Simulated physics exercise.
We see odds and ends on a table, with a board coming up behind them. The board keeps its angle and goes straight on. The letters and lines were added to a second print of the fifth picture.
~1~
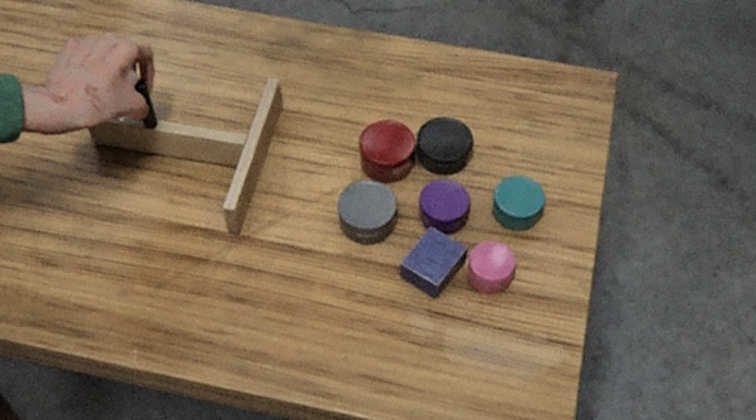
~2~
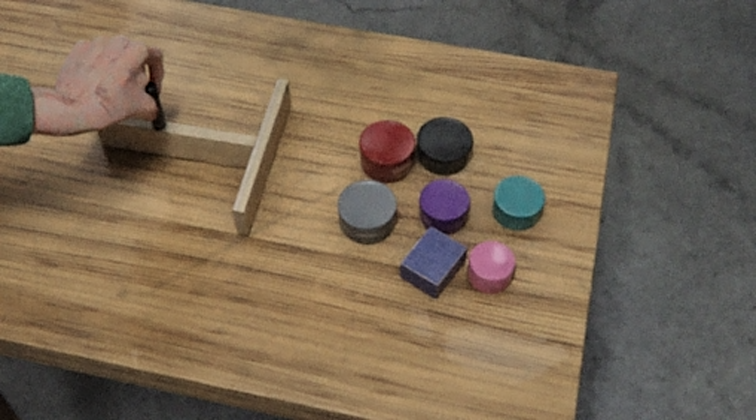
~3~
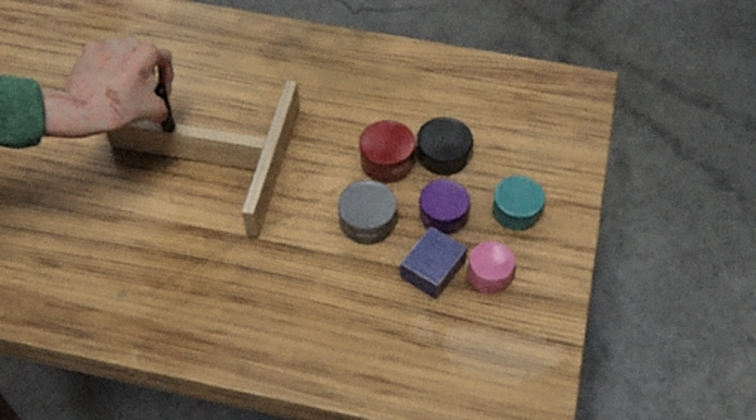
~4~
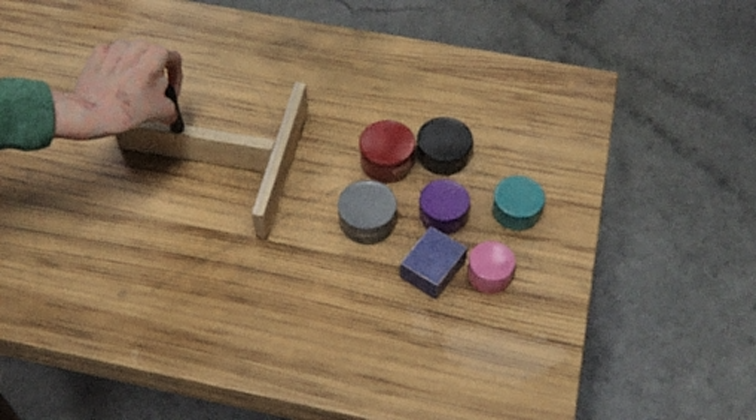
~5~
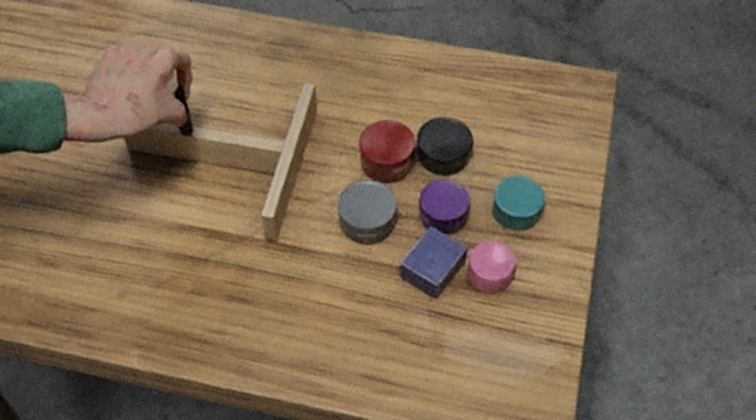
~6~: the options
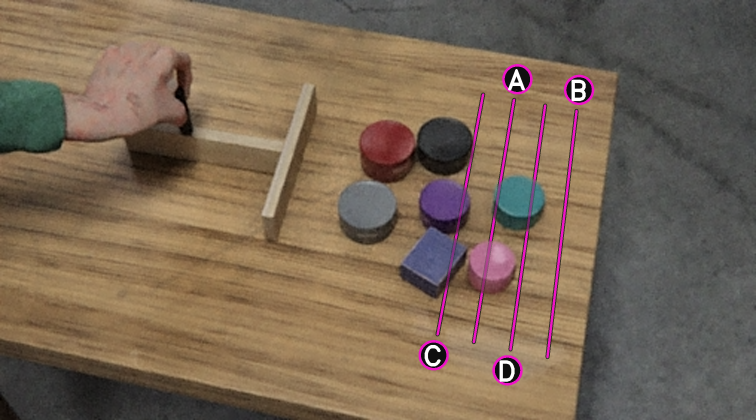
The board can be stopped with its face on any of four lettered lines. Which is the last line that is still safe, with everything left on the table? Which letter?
A.
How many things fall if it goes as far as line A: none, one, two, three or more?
In all, none.
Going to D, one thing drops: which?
The turquoise tub.
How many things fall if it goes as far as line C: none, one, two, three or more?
In all, none.
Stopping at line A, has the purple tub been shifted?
Yes.
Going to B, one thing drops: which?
It is the turquoise tub.
On the marked copy, A at (496, 211); B at (563, 224); C at (462, 205); D at (529, 217).
Taking A. A third of the way, board (363, 161); black tub (457, 146); red jar (403, 155).
Two thirds of the way, board (439, 175); turquoise tub (549, 199); pink pot (502, 274).
When it is over, board (494, 185); turquoise tub (582, 194); purple tub (553, 227); nothing has fallen.
As for the rest, B drops the turquoise tub; C is safe but short; D drops the turquoise tub.
